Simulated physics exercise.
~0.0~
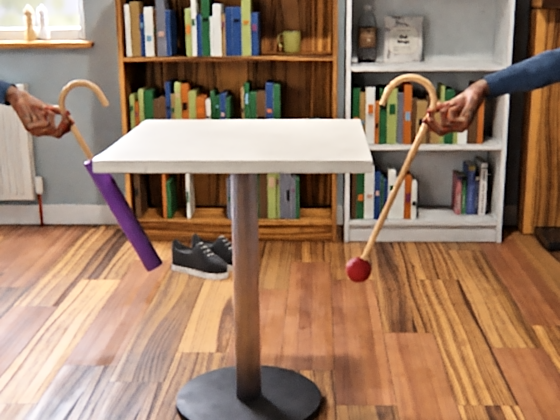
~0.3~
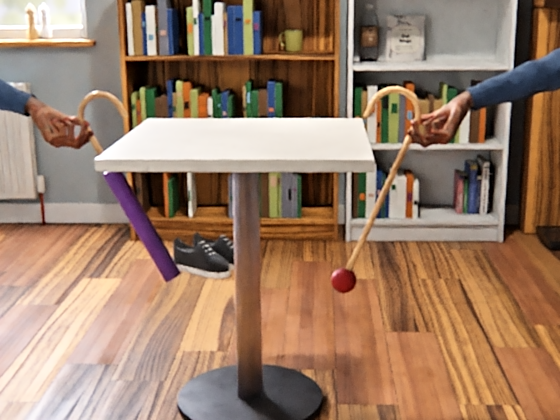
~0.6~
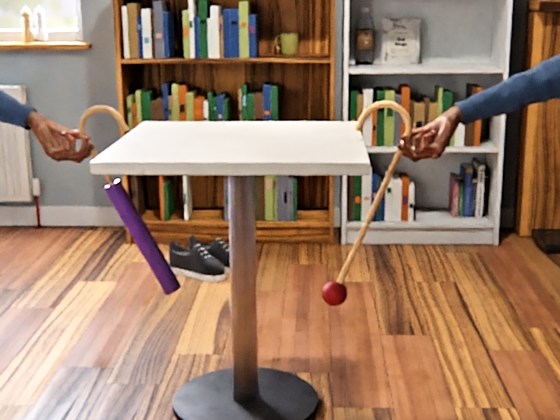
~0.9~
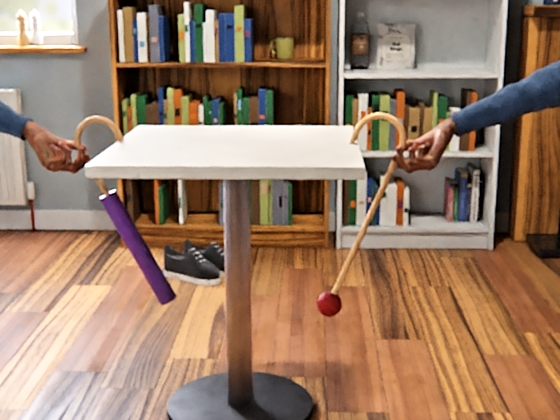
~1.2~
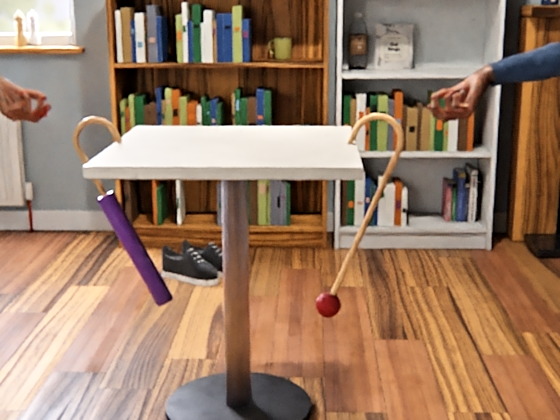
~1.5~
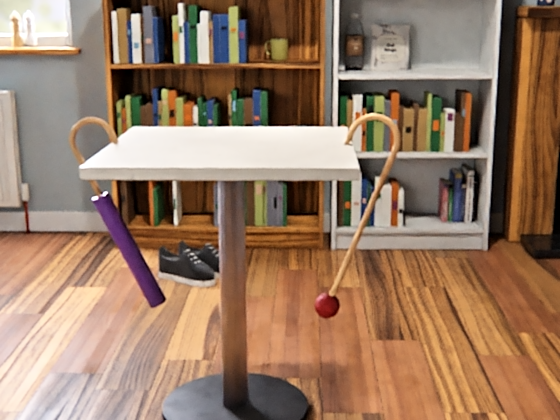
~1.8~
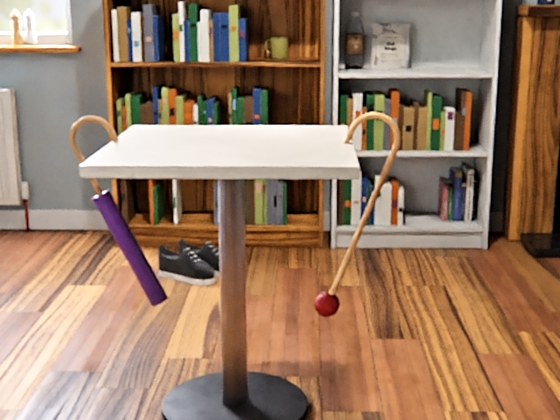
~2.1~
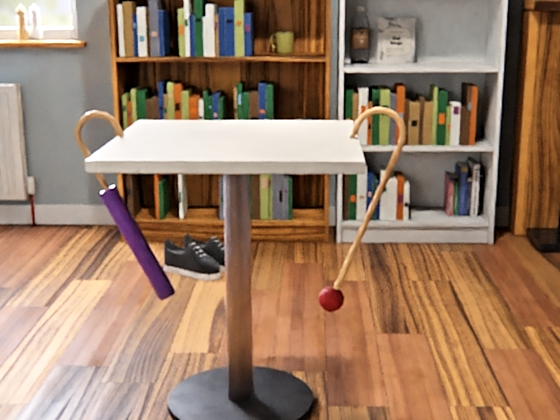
A purple umbrella with a curved cane handle and a red-ended ladle with a similar hook are carried in by two hands, one from each side of a white-topped pedestal table. The slightly swaying view faces the table from the front, with a wooden bookcase and a white one behind it, and dark shoes on the plank floor. The hands move the umbrella rightward and the ladle leftward, lowering their hooks onto opposite table edges. Both hands then let go and withdraw. The umbrella stays hanging at the left edge and the ladle at the right, both at rest.
